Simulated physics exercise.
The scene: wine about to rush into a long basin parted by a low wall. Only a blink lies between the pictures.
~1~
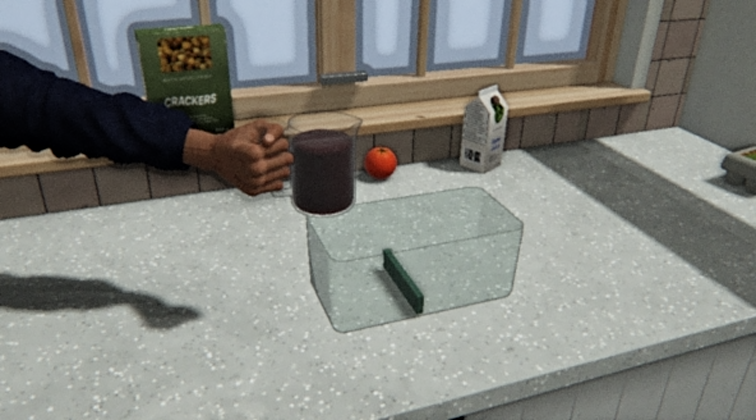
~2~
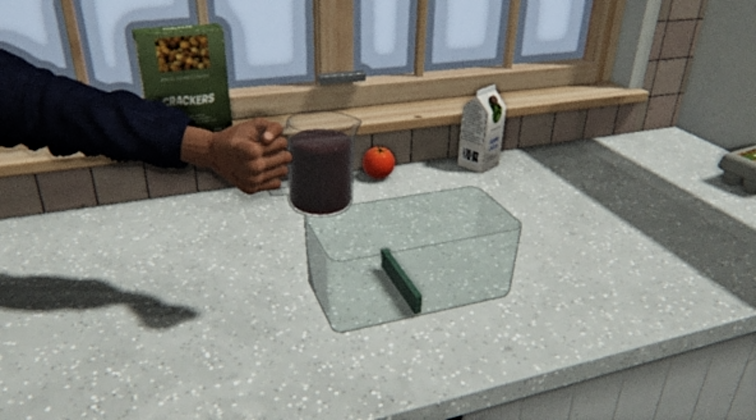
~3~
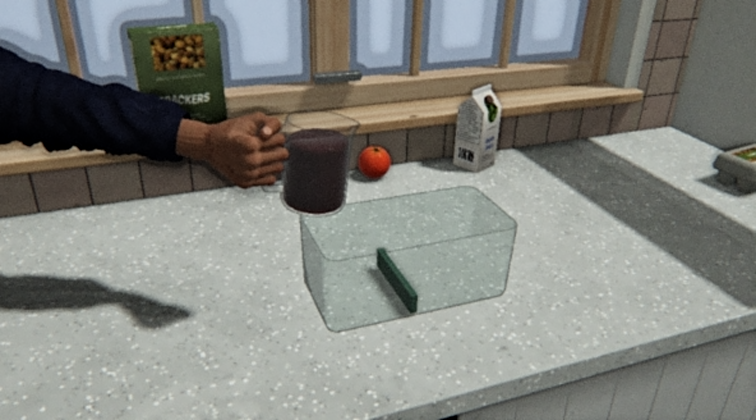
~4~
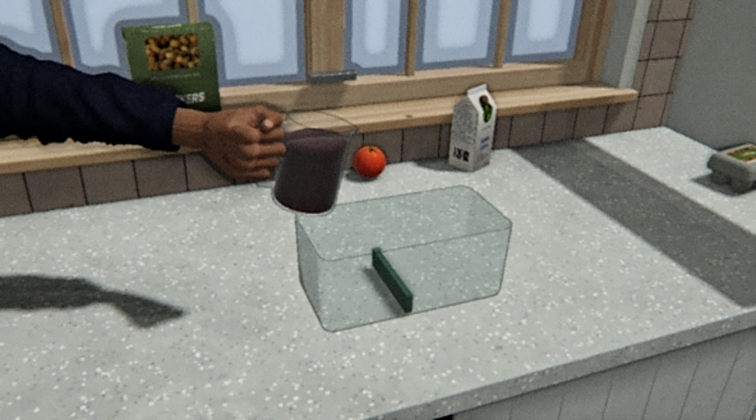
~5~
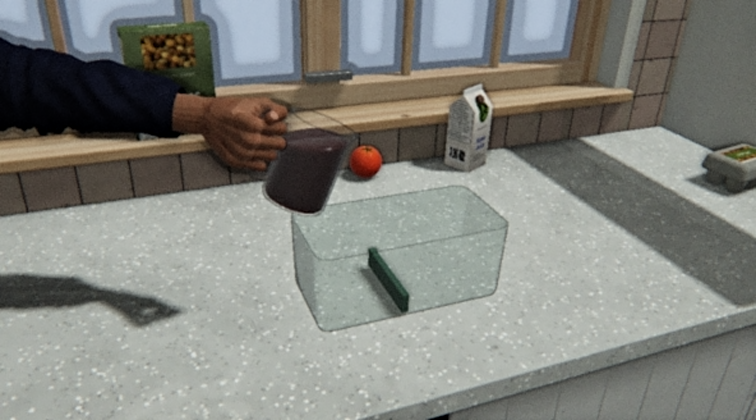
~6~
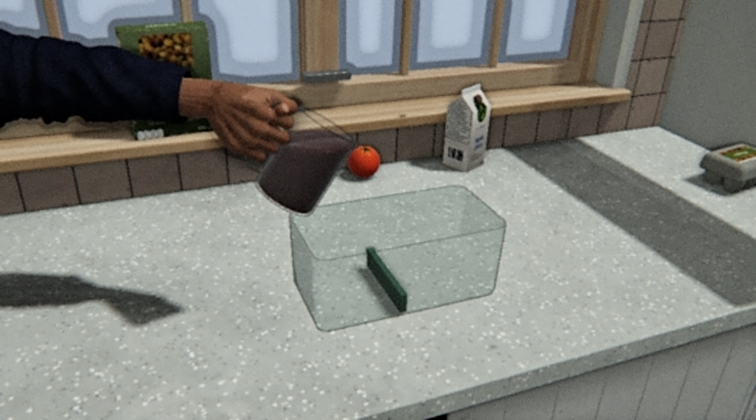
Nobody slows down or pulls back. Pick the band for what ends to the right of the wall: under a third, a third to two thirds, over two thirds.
In the end between a third and two thirds is right of the wall.
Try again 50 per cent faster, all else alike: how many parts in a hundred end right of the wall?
Close to 40 per cent.
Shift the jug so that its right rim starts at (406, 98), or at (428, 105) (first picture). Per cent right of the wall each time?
About 85 and 85 per cent.
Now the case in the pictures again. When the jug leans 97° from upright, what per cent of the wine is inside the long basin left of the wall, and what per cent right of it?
Left about 5, right about 10.
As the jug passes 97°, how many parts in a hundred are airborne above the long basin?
It comes to 20 per cent or so.
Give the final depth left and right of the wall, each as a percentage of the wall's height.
Left about 40, right about 40.
A moment on, the jug is tipped on its side and 65 per cent is still to pour, 5 is left of the wall and 10 right of it.
Next, the jug is tipped right over and 13 per cent is still to pour, 34 is left of the wall and 44 right of it.
Then the jug is tipped right over and 0 per cent is still to pour, 49 is left of the wall and 49 right of it.
Later the jug is tipped right over and 0 per cent is still to pour, 50 is left of the wall and 50 right of it.
In the end 50 per cent lies left of the wall, 50 right of it and 0 outside.
